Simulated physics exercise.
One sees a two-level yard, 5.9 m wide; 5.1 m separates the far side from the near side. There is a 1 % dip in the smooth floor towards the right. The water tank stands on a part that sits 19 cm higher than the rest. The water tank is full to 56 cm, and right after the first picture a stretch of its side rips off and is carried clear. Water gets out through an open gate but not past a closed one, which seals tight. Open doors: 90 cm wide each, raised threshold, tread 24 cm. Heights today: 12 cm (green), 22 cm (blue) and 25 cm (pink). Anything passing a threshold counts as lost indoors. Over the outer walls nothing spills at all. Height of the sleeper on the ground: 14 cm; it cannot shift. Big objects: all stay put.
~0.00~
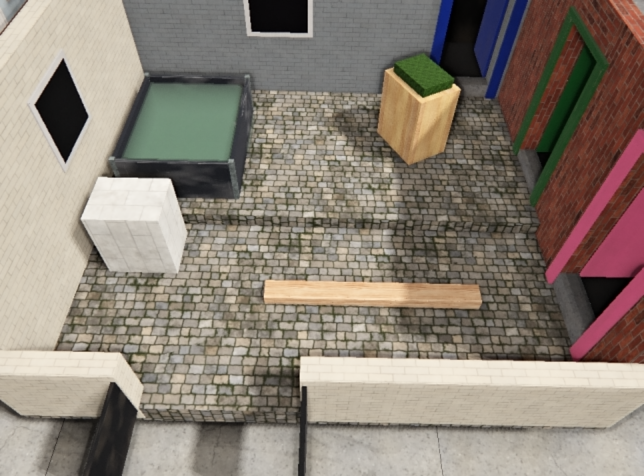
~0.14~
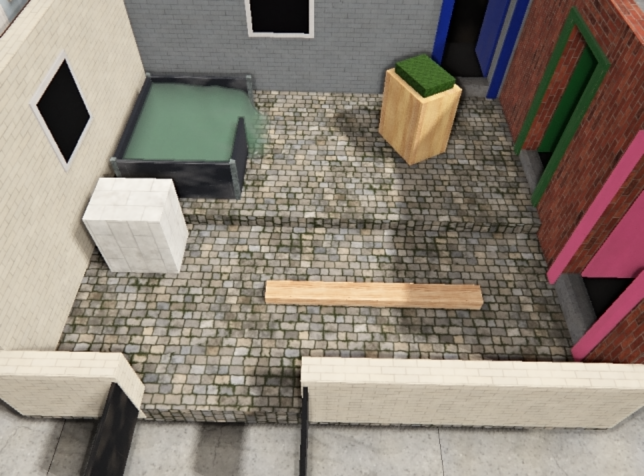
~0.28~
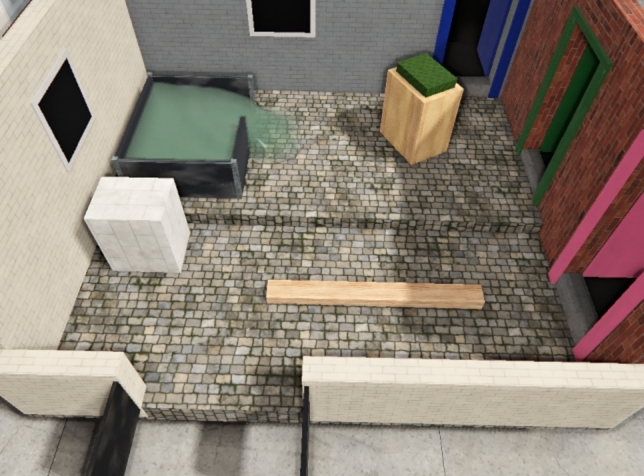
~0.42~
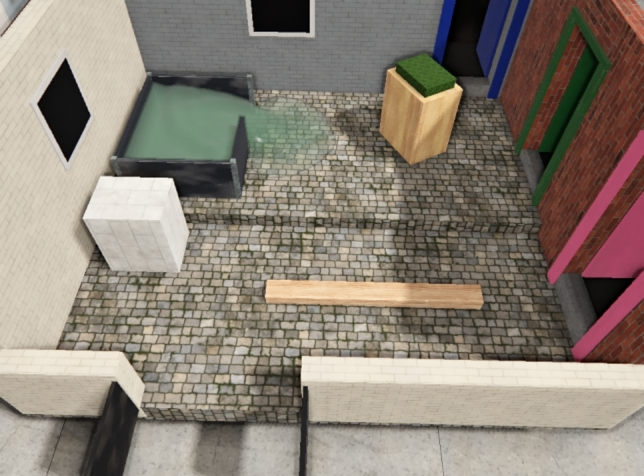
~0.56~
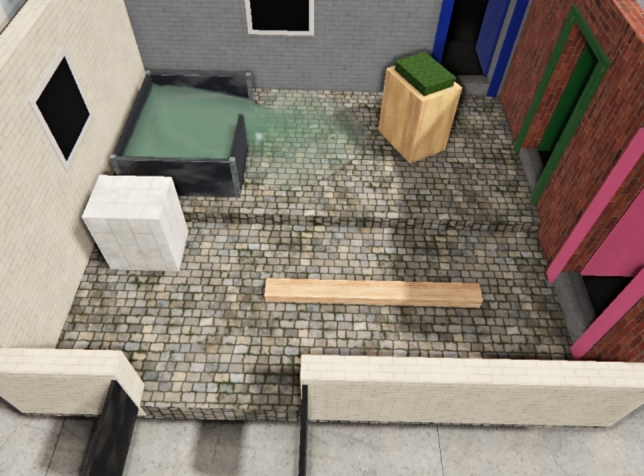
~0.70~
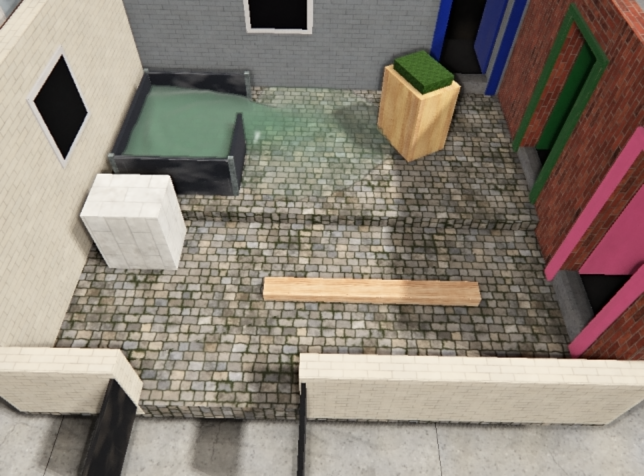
Green water pours from the dark tank's open right side and spreads across the cobbles.
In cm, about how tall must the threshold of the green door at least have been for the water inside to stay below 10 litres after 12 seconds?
It would have had to be close to 5.5 cm tall.
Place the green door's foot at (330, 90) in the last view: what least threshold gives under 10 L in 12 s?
Something near 14.5 cm.
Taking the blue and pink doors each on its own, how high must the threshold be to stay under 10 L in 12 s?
You'd want some 15 cm at blue and some 13.0 cm at pink.
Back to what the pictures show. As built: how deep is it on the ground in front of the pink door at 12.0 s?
Some 10.5 cm.
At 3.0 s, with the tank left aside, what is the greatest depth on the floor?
Max depth: About 26 cm.
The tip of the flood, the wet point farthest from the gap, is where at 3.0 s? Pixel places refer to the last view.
Somewhere near the pixel (576, 393).
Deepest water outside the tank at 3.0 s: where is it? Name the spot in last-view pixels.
Around (493, 102).
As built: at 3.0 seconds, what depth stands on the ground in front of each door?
In cm: Green 8, blue 16, pink 11.
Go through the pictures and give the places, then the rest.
In the first frame, still water, 56 cm deep, in the water tank at (187, 120); the green door at (550, 121) is dry.
In the second frame, the front is at (263, 153), 0.3 m from the gap at (246, 121); 0.2 m2 of floor is wet, 56 cm left at the back.
In the third frame, water pours out at (248, 122) and has run 0.7 m, to (293, 150); about 10 cm deep outside, 56 cm at the back.
In the fourth frame, the front is at (328, 143), 1.2 m from the gap at (247, 123); 1.6 m2 of floor is wet, 54 cm left at the back.
In the fifth frame, water pours out at (246, 122) and has run 1.8 m, to (363, 140); about 5 cm deep outside, 48 cm at the back.
In the sixth frame, the gap is at (245, 120), the front 2.2 m out at (390, 148); the back of the water tank holds 48 cm; the green door at (550, 118), 4.2 m from the gap, is still 2.0 m from the nearest water.
After 1.4 s water covers 25 % of the floor, deepest (27 cm) near (261, 123); it has not reached the green door.
After 3.0 s water covers 45 % of the floor, deepest (26 cm) near (493, 102); 8 cm at the green door, 0 litres in over its 12 cm threshold.
After 12.0 s water covers 80 % of the floor, deepest (10 cm) near (553, 320); 4 cm at the green door, 0 litres in over its 12 cm threshold.
At the green door as built, the water arrived by 2.3 s and peaked near 8 cm at 3.8 s.
Run again over the same 12 s with other heights there, 19 litres in over 4.5 cm, 8 litres over 6 cm. The limit of 10 litres is kept from about 5.5 cm up.
